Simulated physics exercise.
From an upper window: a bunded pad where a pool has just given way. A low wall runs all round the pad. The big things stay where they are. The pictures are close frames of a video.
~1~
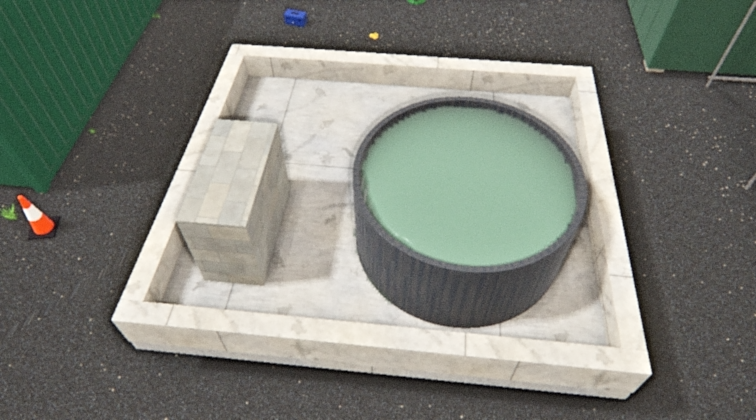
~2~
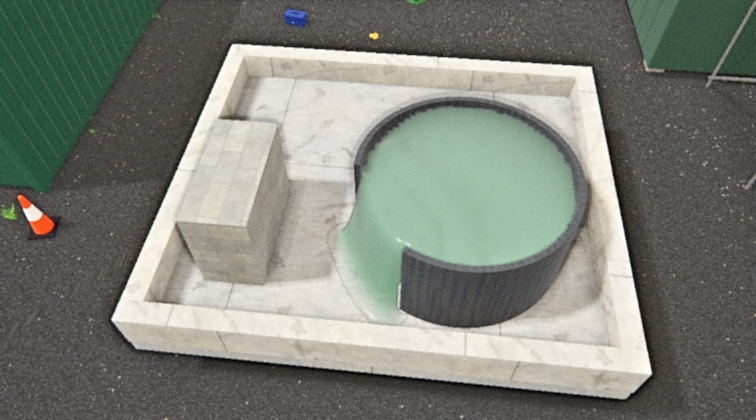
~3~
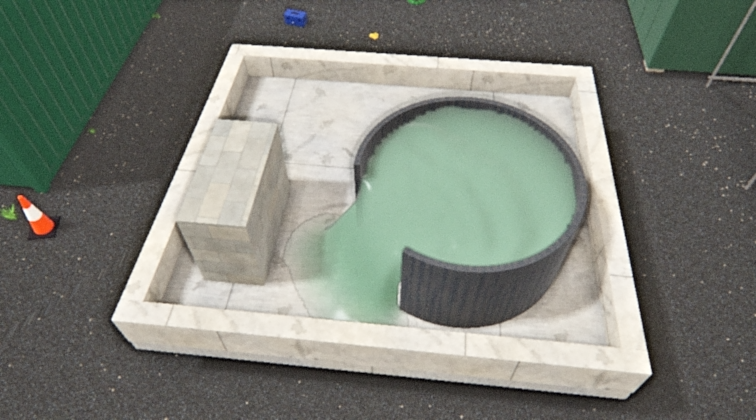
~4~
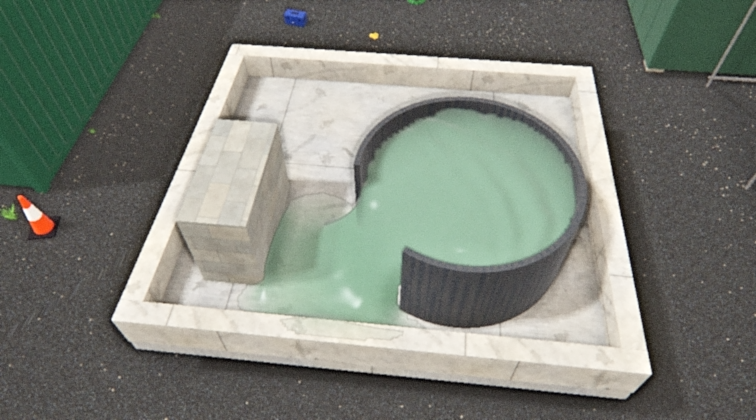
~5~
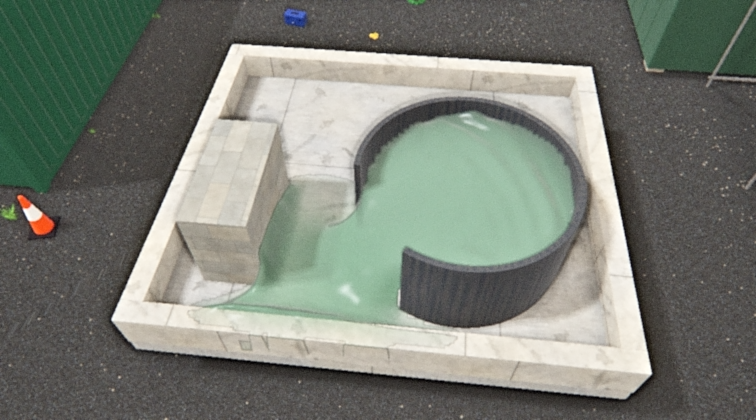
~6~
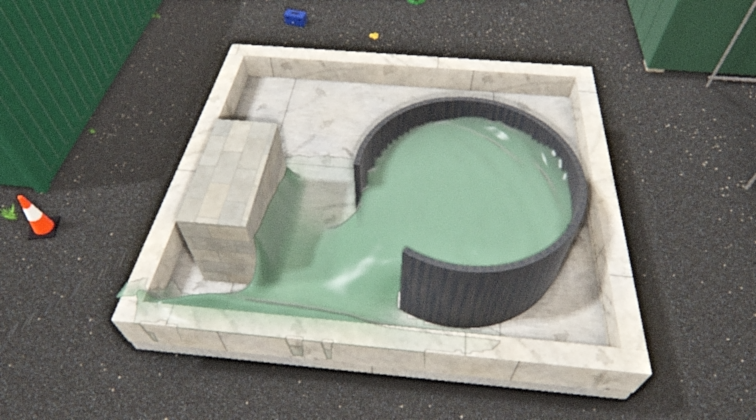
Pale green water poured out of a gap in the round pool's dark wall, spread left across the walled pad to the pale block, and washed up against the low wall at the front left corner.
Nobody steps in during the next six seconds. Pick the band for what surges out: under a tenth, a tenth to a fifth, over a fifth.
It loses a tenth to a fifth.
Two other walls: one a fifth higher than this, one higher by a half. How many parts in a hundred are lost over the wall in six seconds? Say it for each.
Near 8 and 4 in a hundred.
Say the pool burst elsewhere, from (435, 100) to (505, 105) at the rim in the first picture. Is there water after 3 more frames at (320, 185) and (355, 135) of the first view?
In that order: No water, flooded.
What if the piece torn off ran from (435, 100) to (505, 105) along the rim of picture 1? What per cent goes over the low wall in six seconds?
Near 10 in a hundred.
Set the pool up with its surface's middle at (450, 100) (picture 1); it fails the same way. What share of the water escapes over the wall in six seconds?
Close to 10 %.
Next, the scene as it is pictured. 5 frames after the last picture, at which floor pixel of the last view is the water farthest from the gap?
Close to (247, 83).
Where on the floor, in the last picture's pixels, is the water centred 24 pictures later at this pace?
Close to (386, 205).
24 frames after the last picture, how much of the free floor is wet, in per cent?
Near 100 in a hundred.
A moment on, water covers 35 % of the floor; the low wall has let 2 % over.
Next, water covers 50 % of the floor; the low wall has let 4 % over.
Then, water covers 70 % of the floor; the low wall has let 13 % over.
Later, water covers 75 % of the floor; the low wall has let 15 % over.
In the end, water covers 75 % of the floor; the low wall has let 15 % over.
